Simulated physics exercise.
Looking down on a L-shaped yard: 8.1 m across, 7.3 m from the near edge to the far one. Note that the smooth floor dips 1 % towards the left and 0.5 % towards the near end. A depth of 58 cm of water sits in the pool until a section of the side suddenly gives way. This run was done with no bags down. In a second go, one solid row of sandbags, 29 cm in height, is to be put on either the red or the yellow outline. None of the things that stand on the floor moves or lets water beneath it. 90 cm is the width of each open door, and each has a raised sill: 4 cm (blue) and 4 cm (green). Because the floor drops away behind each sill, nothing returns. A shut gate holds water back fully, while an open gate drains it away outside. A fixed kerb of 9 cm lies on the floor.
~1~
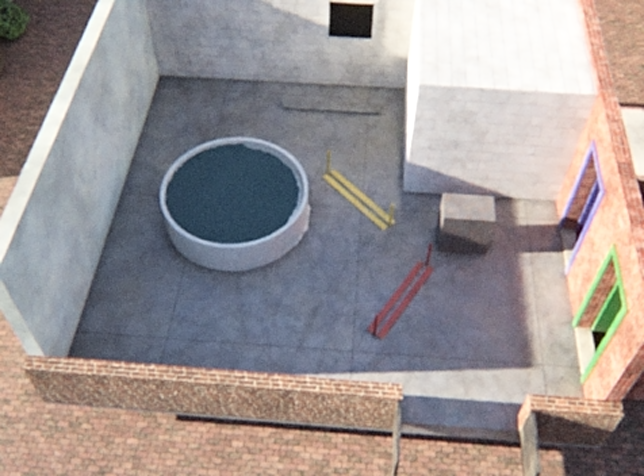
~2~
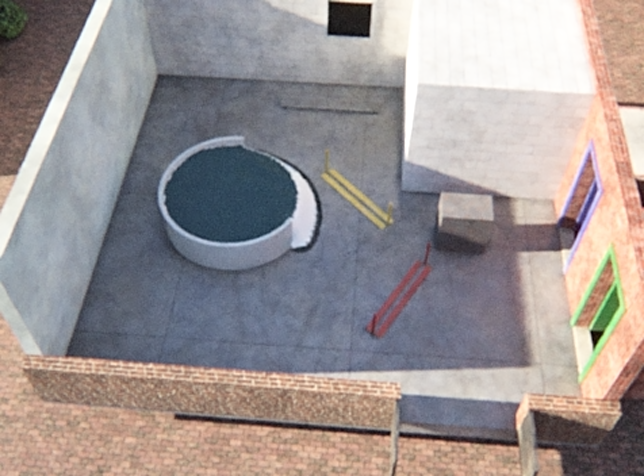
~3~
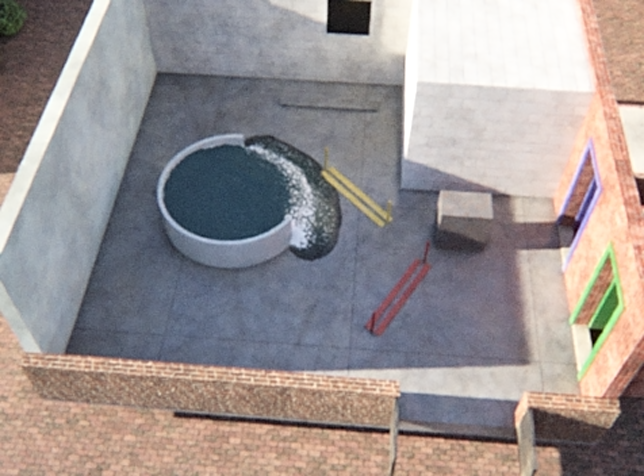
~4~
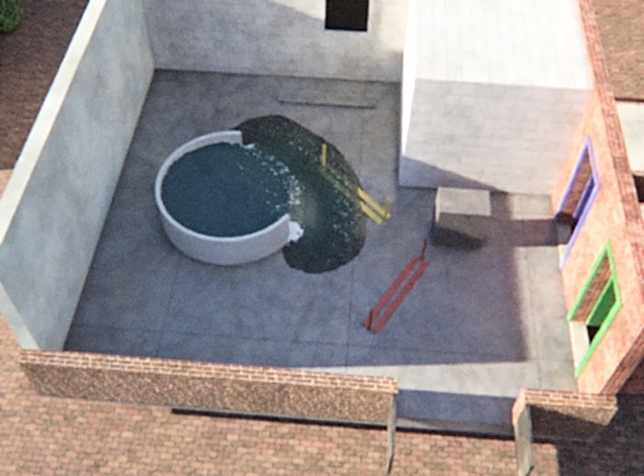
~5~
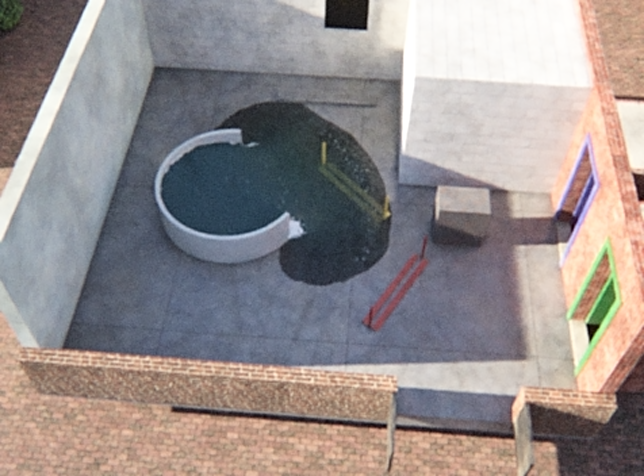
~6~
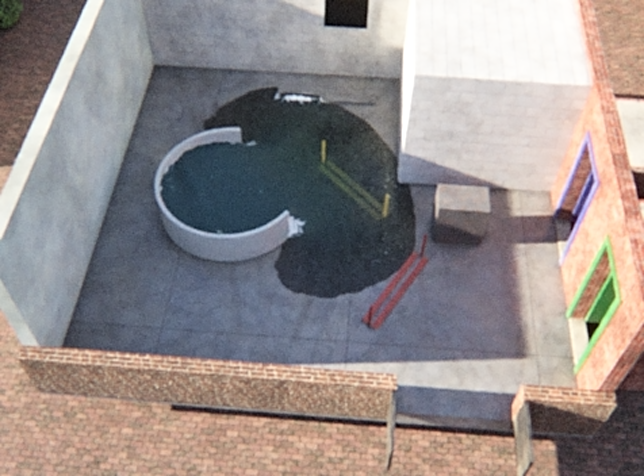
A walled yard with a smooth grey floor is seen from high above, with brick along its near edge. A round white-walled pool of dark water stands left of centre, with yellow and red outlines and a grey block to its right, and purple-edged and green-edged openings in the right wall. The pool's right side opens and water pours out, foaming, then spreads darkly rightward around the yellow outline.
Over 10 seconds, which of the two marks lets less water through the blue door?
Yellow.
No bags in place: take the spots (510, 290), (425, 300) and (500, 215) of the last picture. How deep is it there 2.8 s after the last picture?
Around 2 cm, 4 cm and 5 cm.
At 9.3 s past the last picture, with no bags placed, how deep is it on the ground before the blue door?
1.0 cm.
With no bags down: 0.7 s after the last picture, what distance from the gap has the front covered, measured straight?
About 4.0 metres out.
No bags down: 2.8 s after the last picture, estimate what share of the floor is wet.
About 55 percent of the floor.
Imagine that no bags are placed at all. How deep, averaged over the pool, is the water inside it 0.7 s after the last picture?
Mean depth: About 32 cm.
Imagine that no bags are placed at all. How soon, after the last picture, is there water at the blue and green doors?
Blue door 1.6 seconds, green door 1.8 seconds.
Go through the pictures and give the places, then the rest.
In the first picture, the pool at (235, 192) is whole and still, 58 cm deep.
In the second picture, water pours out at (297, 185) and has run 1.3 m, to (303, 248); typically 7 cm deep outside, 58 cm at the pool's back.
In the third picture, water pours out at (296, 184) and has run 1.6 m, to (315, 255); typically 9 cm deep outside, 58 cm at the pool's back.
In the fourth picture, water pours out at (294, 182) and has run 1.9 m, to (325, 266); typically 7 cm deep outside, 58 cm at the pool's back.
In the fifth picture, water pours out at (294, 181) and has run 2.3 m, to (338, 277); typically 5 cm deep outside, 58 cm at the pool's back.
In the sixth picture, water pours out at (293, 179) and has run 2.6 m, to (402, 260); typically 4 cm deep outside, 56 cm at the pool's back.
Then, 0.7 s after the last picture water covers 40 % of the floor and is deepest (25 cm) near (397, 177) in the run without bags; in at the blue door, 0 L with no bags, 0 L with the row on red, 0 L on yellow.
Then, 1.5 s after the last picture water covers 45 % of the floor and is deepest (40 cm) near (399, 81) in the run without bags; in at the blue door, 0 L with no bags, 0 L with the row on red, 0 L on yellow.
Then, 2.8 s after the last picture water covers 55 % of the floor and is deepest (26 cm) near (399, 81) in the run without bags; in at the blue door, 22 L with no bags, 31 L with the row on red, 0 L on yellow.
Then, 5.3 s after the last picture water covers 75 % of the floor and is deepest (18 cm) near (149, 84) in the run without bags; in at the blue door, 64 L with no bags, 77 L with the row on red, 0 L on yellow.
Then, 9.3 s after the last picture water covers 95 % of the floor and is deepest (14 cm) near (55, 371) in the run without bags; in at the blue door, 68 L with no bags, 84 L with the row on red, 6 L on yellow.
